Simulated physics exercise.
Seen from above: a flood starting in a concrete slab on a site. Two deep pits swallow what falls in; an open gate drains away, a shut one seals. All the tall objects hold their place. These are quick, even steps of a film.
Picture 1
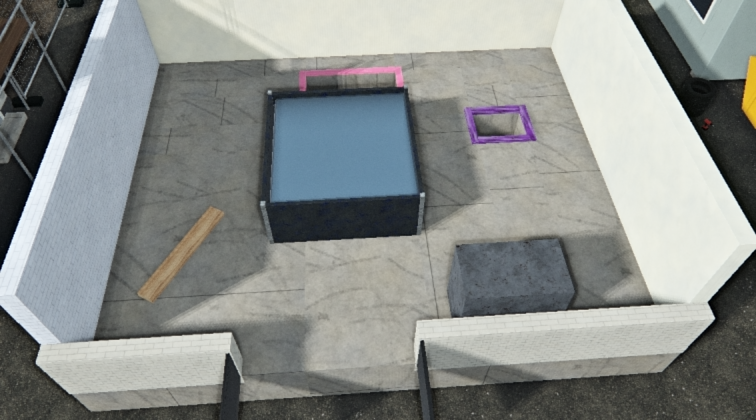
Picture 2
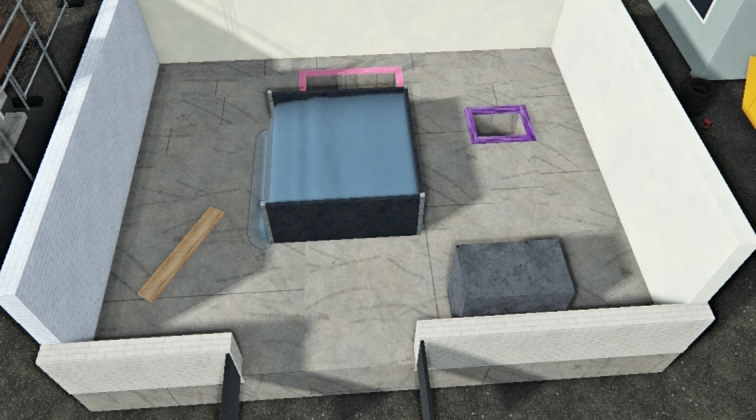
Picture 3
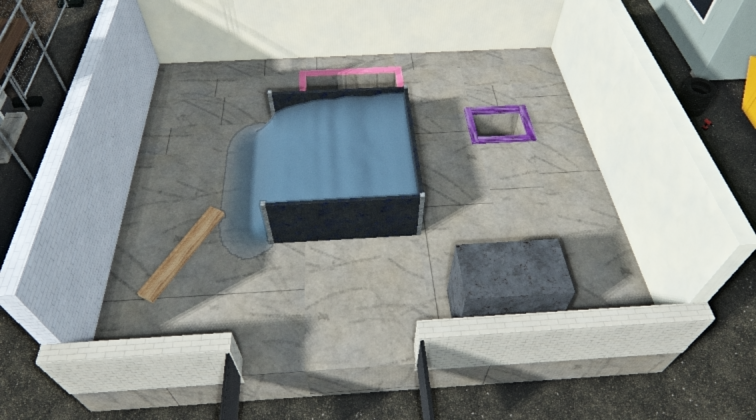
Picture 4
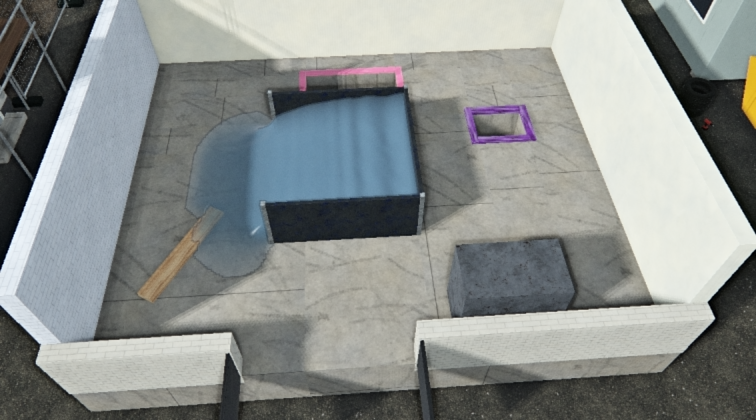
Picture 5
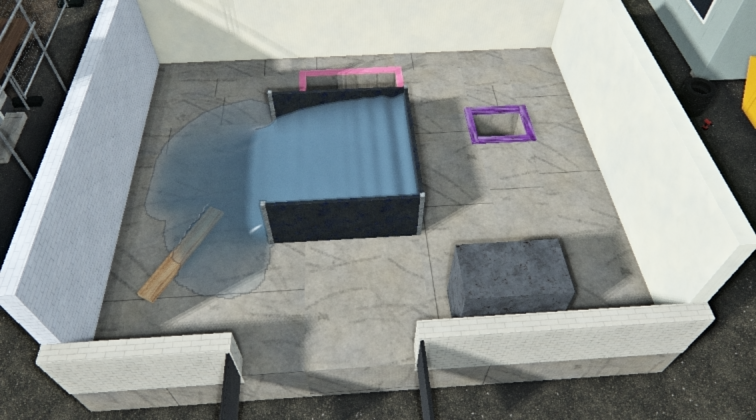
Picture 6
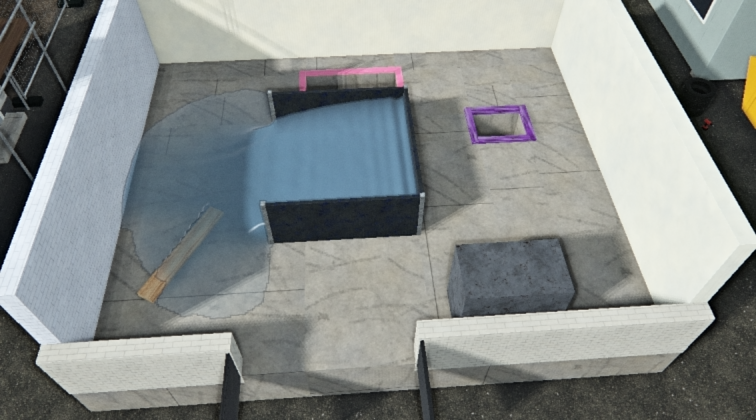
We see a dark-walled tank of blue water on a walled concrete slab; water pours from its left side, spreads across the floor in a widening sheet, and flows around and over a wooden plank toward the left wall.
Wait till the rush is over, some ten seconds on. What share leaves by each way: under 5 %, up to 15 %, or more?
In the end: The gate takes between 5 and 15 %; the pink pit takes above 15 %; the purple pit takes not even 5 %.
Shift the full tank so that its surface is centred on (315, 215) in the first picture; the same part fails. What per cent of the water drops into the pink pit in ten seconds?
In per cent: Pink 20.
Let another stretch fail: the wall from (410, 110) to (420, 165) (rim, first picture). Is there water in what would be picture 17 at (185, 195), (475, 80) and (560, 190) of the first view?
In that order: Free of water, under water, awash.
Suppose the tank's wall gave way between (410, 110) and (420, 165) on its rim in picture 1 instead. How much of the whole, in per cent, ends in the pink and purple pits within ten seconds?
In per cent: Pink 10, purple 15.
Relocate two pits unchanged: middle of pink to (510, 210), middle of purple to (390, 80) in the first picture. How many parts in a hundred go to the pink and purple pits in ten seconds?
Roughly, in per cent: Pink 12, purple 8.
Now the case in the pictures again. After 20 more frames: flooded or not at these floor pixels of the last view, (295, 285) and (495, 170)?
In that order: Awash, no water.
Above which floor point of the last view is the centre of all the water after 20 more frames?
Close to (231, 192).
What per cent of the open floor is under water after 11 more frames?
Roughly 30 per cent.
A moment on, water covers 30 % of the floor; the gate 0 %, the pink pit 0 %, the purple pit 0 %.
Next, water covers 30 % of the floor; the gate 0 %, the pink pit 0 %, the purple pit 0 %.
Then, water covers 55 % of the floor; the gate 1 %, the pink pit 2 %, the purple pit 0 %.
Later, water covers 90 % of the floor; the gate 6 %, the pink pit 11 %, the purple pit 0 %.
In the end, water covers 95 % of the floor; the gate 13 %, the pink pit 17 %, the purple pit 2 %.
